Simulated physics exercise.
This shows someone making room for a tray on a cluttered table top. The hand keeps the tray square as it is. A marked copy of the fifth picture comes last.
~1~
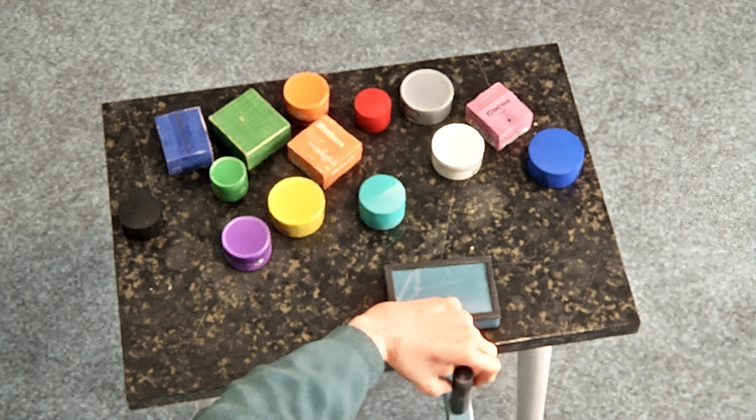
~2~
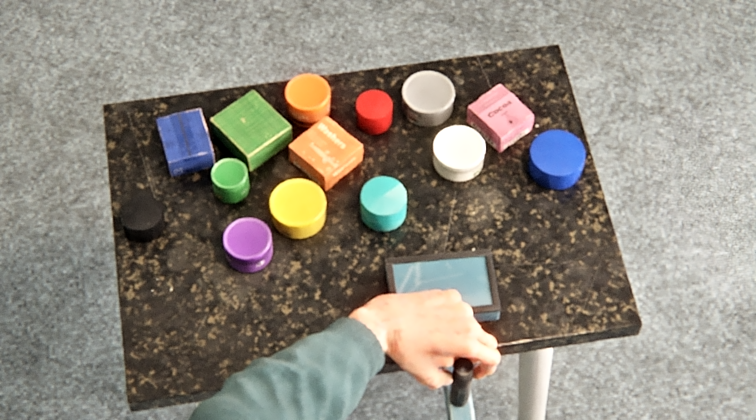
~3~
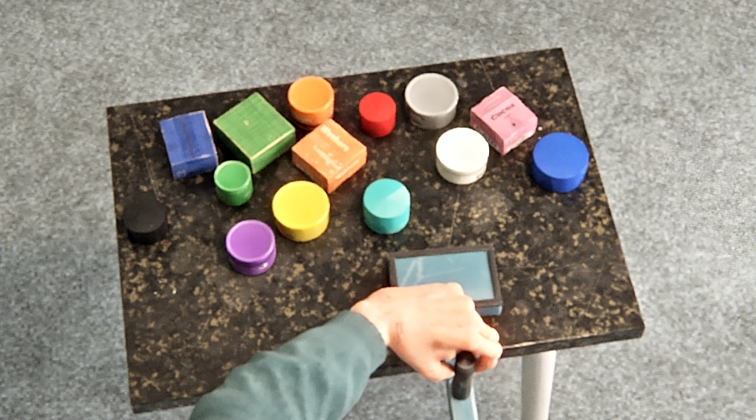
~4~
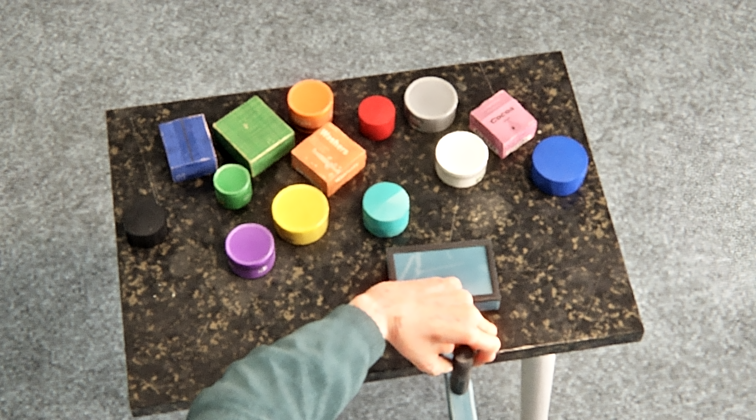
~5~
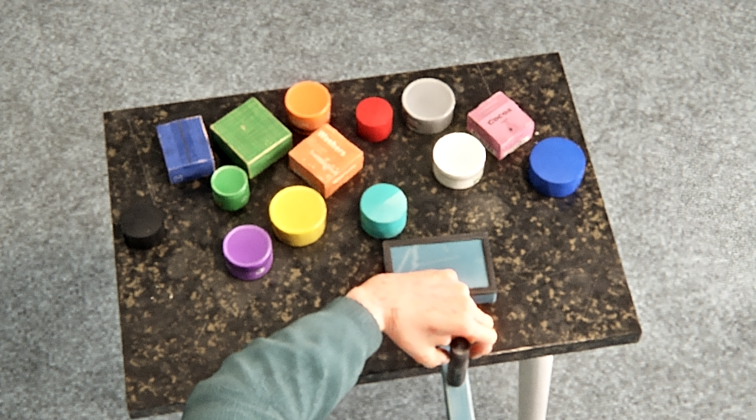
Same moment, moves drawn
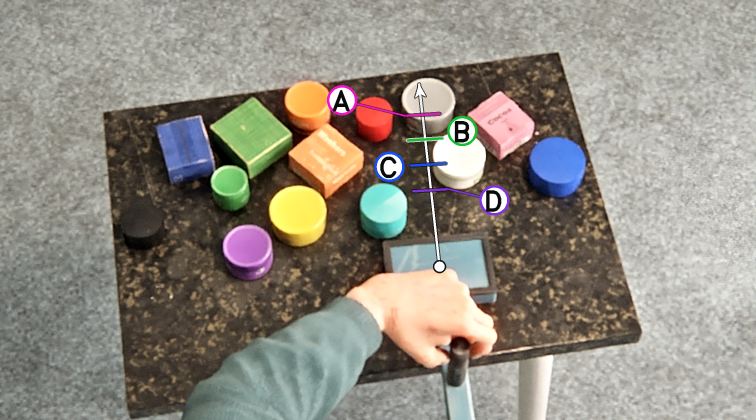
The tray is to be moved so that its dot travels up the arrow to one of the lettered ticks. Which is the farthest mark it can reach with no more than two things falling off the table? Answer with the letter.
It should halt at A.
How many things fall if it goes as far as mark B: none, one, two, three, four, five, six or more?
By then, none.
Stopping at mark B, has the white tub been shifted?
Yes.
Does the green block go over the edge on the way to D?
No.
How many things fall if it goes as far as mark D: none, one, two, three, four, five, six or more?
The count is none.
On the copy, A at (423, 115); B at (425, 140); C at (428, 165); D at (431, 190); the arrow from (440, 267) to (419, 84); the white dot at (440, 267).
On A. First, tray (432, 216); turquoise tin (378, 170); black pot (144, 226).
Then, tray (426, 160); red pot (369, 86); grey jar (413, 83).
Finally, tray (422, 122); red pot over the edge; grey jar over the edge; two fallen.
By contrast, B is within the limit but short; C is within the limit but short; D is within the limit but short.
